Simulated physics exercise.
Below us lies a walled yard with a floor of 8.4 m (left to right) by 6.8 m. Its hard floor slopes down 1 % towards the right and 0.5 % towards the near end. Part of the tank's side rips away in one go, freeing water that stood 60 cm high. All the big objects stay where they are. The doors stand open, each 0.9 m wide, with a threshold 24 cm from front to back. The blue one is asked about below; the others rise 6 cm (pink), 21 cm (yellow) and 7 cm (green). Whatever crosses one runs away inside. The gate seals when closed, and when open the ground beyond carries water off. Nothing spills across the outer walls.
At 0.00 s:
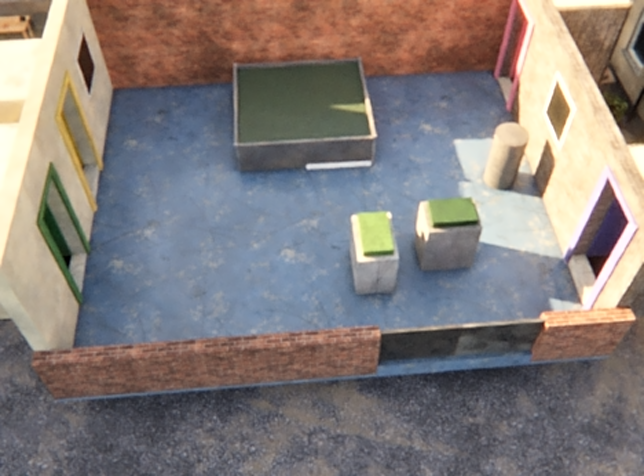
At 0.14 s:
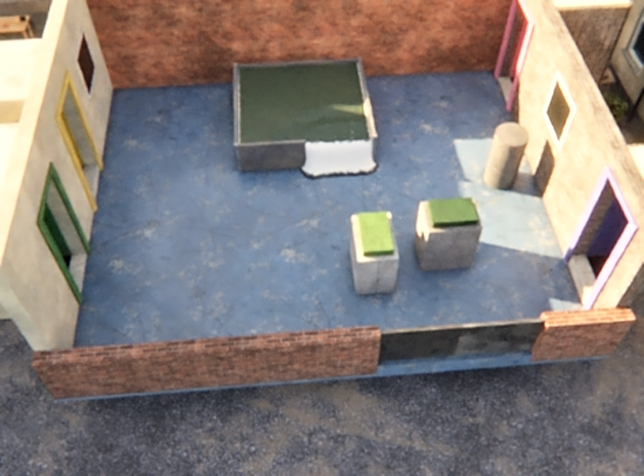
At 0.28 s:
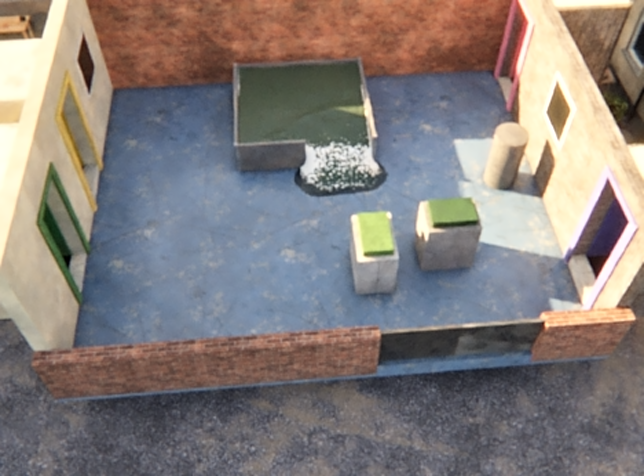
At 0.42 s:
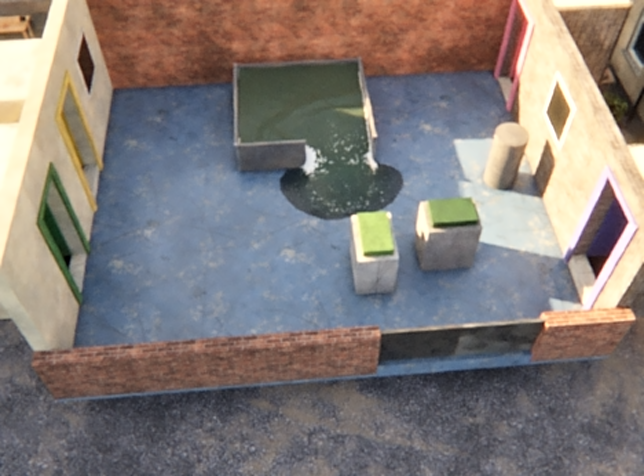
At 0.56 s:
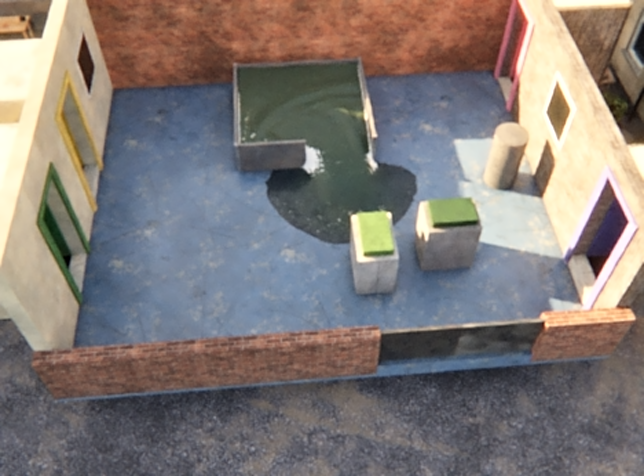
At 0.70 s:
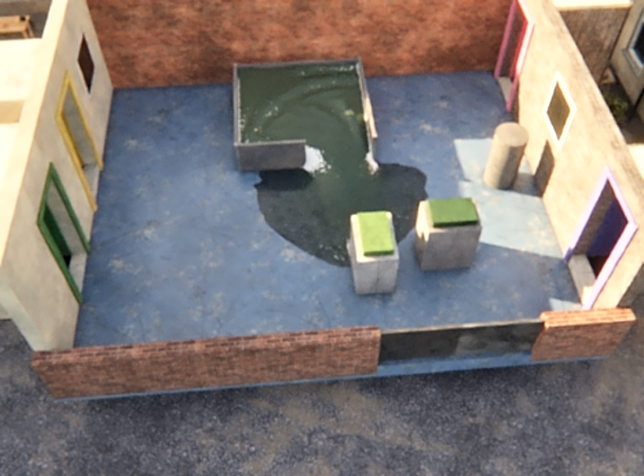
The video shows a walled yard with a rectangular tank of dark green water; part of its near side gives way, and water pours out with white foam, then spreads across the blue floor around two grass-topped blocks.
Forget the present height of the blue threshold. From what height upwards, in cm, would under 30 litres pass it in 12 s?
It would have to be roughly 12.5 cm high.
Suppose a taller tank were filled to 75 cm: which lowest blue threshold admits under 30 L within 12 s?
Some 15 cm.
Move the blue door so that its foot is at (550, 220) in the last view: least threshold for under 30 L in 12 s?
About 17 cm.
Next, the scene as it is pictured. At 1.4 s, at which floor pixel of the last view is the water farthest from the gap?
At about (324, 356).
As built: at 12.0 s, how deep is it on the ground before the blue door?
About 12.5 cm.
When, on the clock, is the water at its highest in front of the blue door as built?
At about 8.0 s.
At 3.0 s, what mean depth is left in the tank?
About 31 cm.
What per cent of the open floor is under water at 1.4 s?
Near 20 per cent is wet.
After 1.4 s water covers 20 % of the floor, deepest (38 cm) near (363, 244); it has not reached the blue door.
After 3.0 s water covers 40 % of the floor, deepest (30 cm) near (363, 244); 10 cm at the blue door, 0 litres in over its 26 cm threshold.
After 12.0 s water covers 100 % of the floor, deepest (14 cm) near (578, 338); 12 cm at the blue door, 0 litres in over its 26 cm threshold.
At the blue door as built, the water arrived by 2.4 s and peaked near 18 cm at 7.8 s.
With a threshold of 10 cm, 66 litres would have come in within the 12 s; with 13.5 cm, 17 litres. So under 30 litres takes about 12.5 cm.
